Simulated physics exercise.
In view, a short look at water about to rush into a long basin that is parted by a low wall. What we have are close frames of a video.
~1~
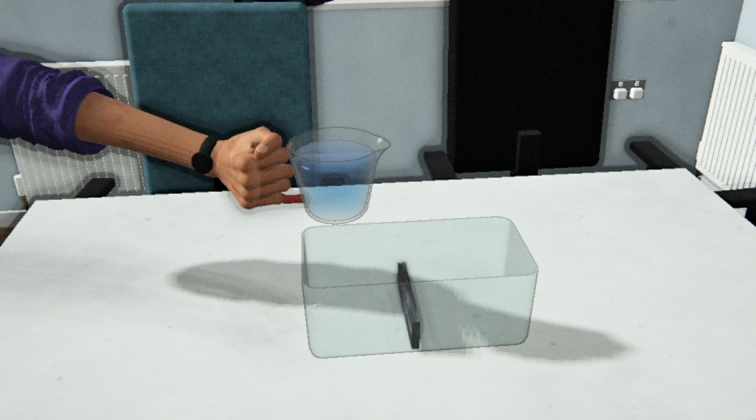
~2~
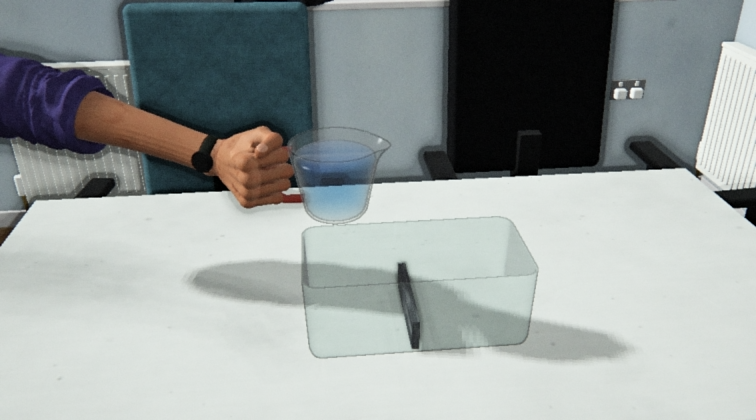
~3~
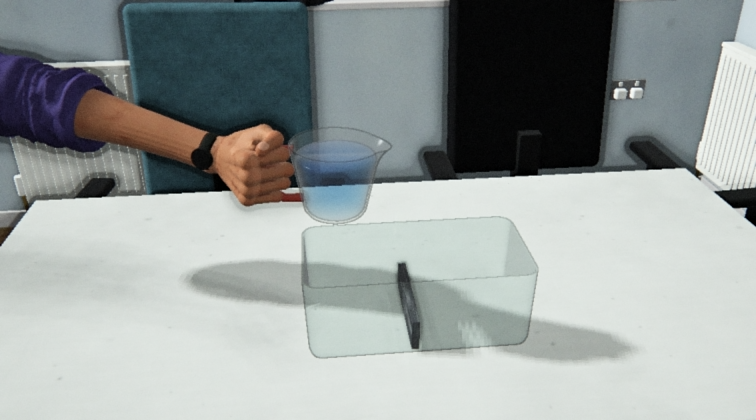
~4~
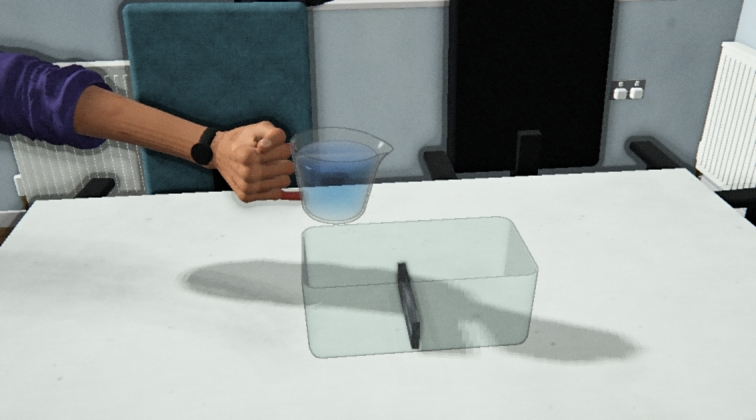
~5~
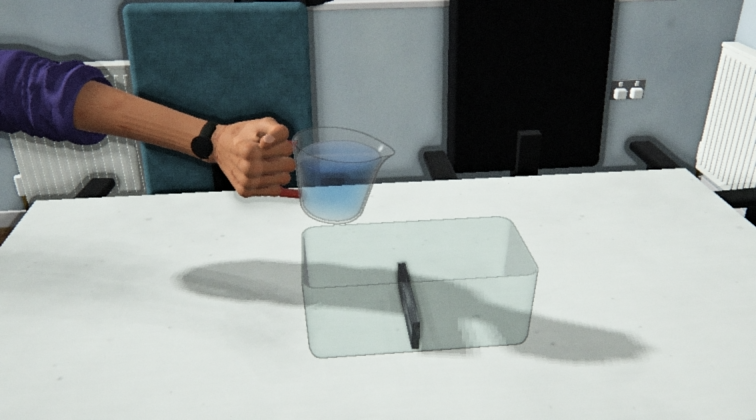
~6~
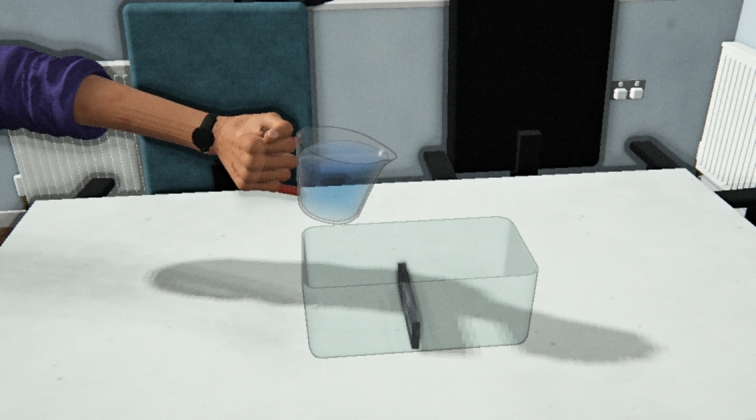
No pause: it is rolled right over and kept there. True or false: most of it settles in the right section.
True.
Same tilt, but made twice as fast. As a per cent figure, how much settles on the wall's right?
About 85 per cent.
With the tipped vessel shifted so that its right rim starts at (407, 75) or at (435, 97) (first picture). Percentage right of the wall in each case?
Near 95 per cent for the first start, near 95 per cent for the second.
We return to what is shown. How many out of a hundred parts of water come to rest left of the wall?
Around 15 percent.
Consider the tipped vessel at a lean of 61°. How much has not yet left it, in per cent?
I'd put it near 65 %.
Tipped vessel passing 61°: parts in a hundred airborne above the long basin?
About 20 per cent.
A moment on, the tilt is 61° and 66 per cent is still to pour, 0 is left of the wall and 14 right of it.
Next, the tilt is 91° and 15 per cent is still to pour, 3 is left of the wall and 71 right of it.
Then the tilt is 98° and 0 per cent is still to pour, 14 is left of the wall and 85 right of it.
Later the tilt is 98° and 0 per cent is still to pour, 14 is left of the wall and 85 right of it.
At rest 14 per cent lies left of the wall, 85 right of it and 1 outside.
